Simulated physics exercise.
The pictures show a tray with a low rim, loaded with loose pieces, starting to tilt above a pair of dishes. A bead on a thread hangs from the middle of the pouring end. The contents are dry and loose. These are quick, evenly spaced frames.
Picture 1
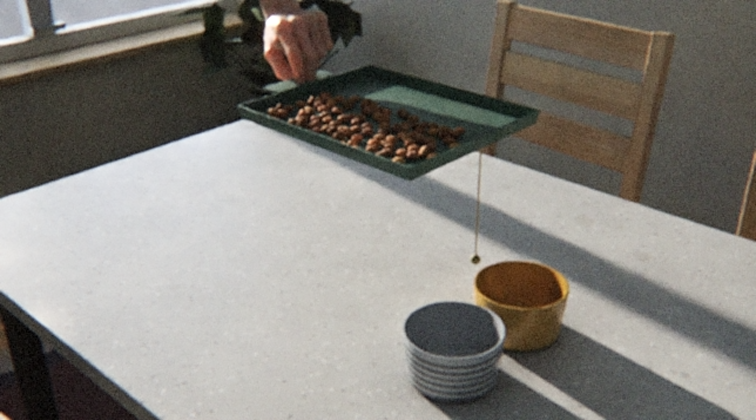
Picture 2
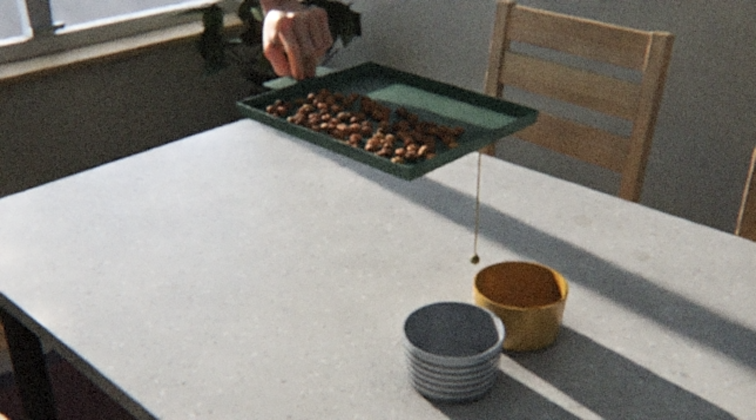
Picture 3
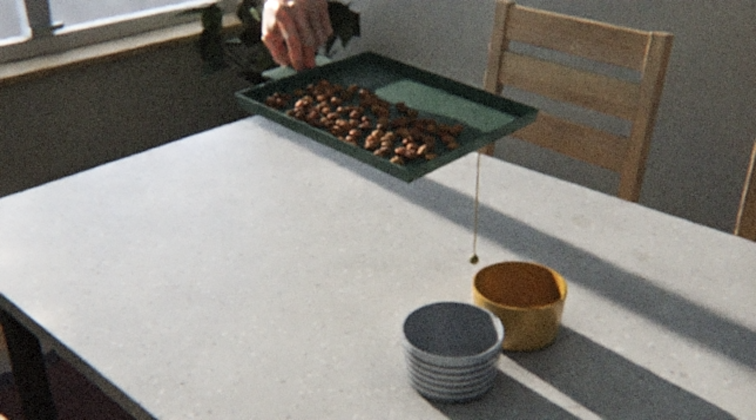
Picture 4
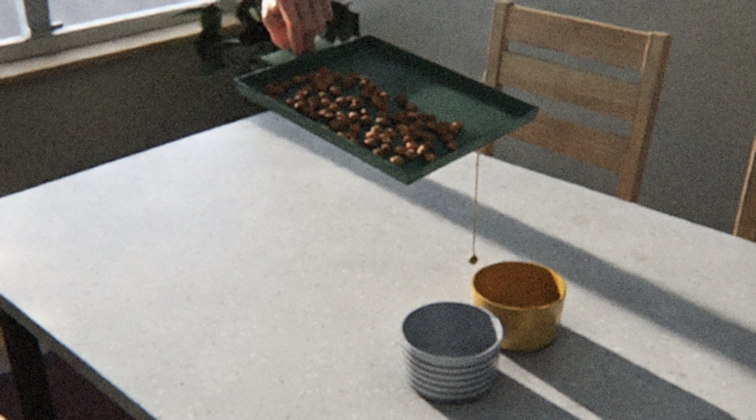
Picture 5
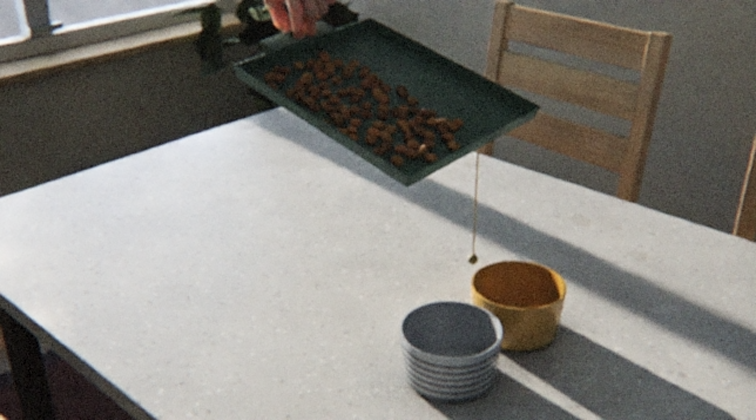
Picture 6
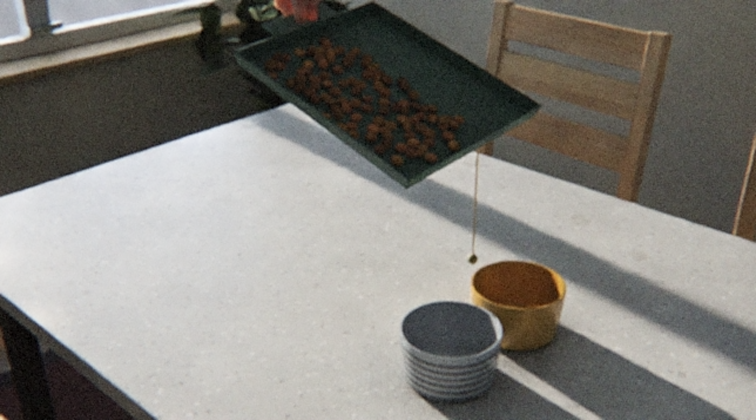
A pale speckled table stands by a window in a sunlit room, seen from slightly above by a still camera. A dark green tray of small brown pieces hangs over it, a bead on a thread below its near edge, with a ribbed grey-blue bowl and a mustard bowl to the lower right and wooden chair behind. A hand at the tray's far side lifts it, steadily steepening its slant toward the viewer.
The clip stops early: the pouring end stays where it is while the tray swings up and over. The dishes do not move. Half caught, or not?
They take over half between them.
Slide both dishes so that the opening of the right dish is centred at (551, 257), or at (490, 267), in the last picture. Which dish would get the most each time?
The first try: The dish on the left. The second: Left.
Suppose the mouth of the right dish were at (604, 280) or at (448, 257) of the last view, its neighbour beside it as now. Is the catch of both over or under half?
The first try: Under half. The second: Below a half.
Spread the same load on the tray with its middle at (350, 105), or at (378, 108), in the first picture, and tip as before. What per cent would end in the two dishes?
About 70 and 80 per cent.
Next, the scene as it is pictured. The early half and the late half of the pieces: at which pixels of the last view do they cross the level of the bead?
First near (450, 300), later near (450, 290).
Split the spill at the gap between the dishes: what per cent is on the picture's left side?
About 80 per cent.
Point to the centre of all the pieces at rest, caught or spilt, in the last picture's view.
Near (453, 361).
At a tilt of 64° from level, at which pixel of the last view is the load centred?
Roughly at (427, 145).
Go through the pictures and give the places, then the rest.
Corners of the pouring end at (410, 166) and (536, 110), level; middle of the load at (368, 126), bits of cat kibble; left dish at (493, 368); right dish at (559, 319); bead on its thread at (476, 259), in the first frame.
Corners of the pouring end at (410, 167) and (536, 110), level; middle of the load at (367, 125), in the second frame.
Corners of the pouring end at (409, 169) and (536, 109), tipped barely, lowest at the left corner; middle of the load at (366, 120), in the third frame.
Corners of the pouring end at (409, 171) and (536, 108), tipped a little, lowest at the left corner; middle of the load at (366, 113), in the fourth frame.
Corners of the pouring end at (409, 174) and (537, 106), tipped a little, lowest at the left corner; middle of the load at (367, 106), in the fifth frame.
Corners of the pouring end at (409, 176) and (538, 105), tipped clearly, lowest at the left corner; middle of the load at (367, 99); left dish at (490, 368); right dish at (556, 319), in the sixth frame.
Soon after the last picture, tray tipped steeply; nearly all on the tray; a stray few in the air.
A little later, tray tipped past a quarter turn; a small part on the tray; about half in the left dish; a small part in the right dish; a small part outside both; a small part in the air.
Later still, tray tipped past a quarter turn; about two thirds in the left dish; a small part in the right dish; about a quarter outside both.
At rest, tray tipped past a quarter turn; about two thirds in the left dish; a small part in the right dish; about a quarter outside both.
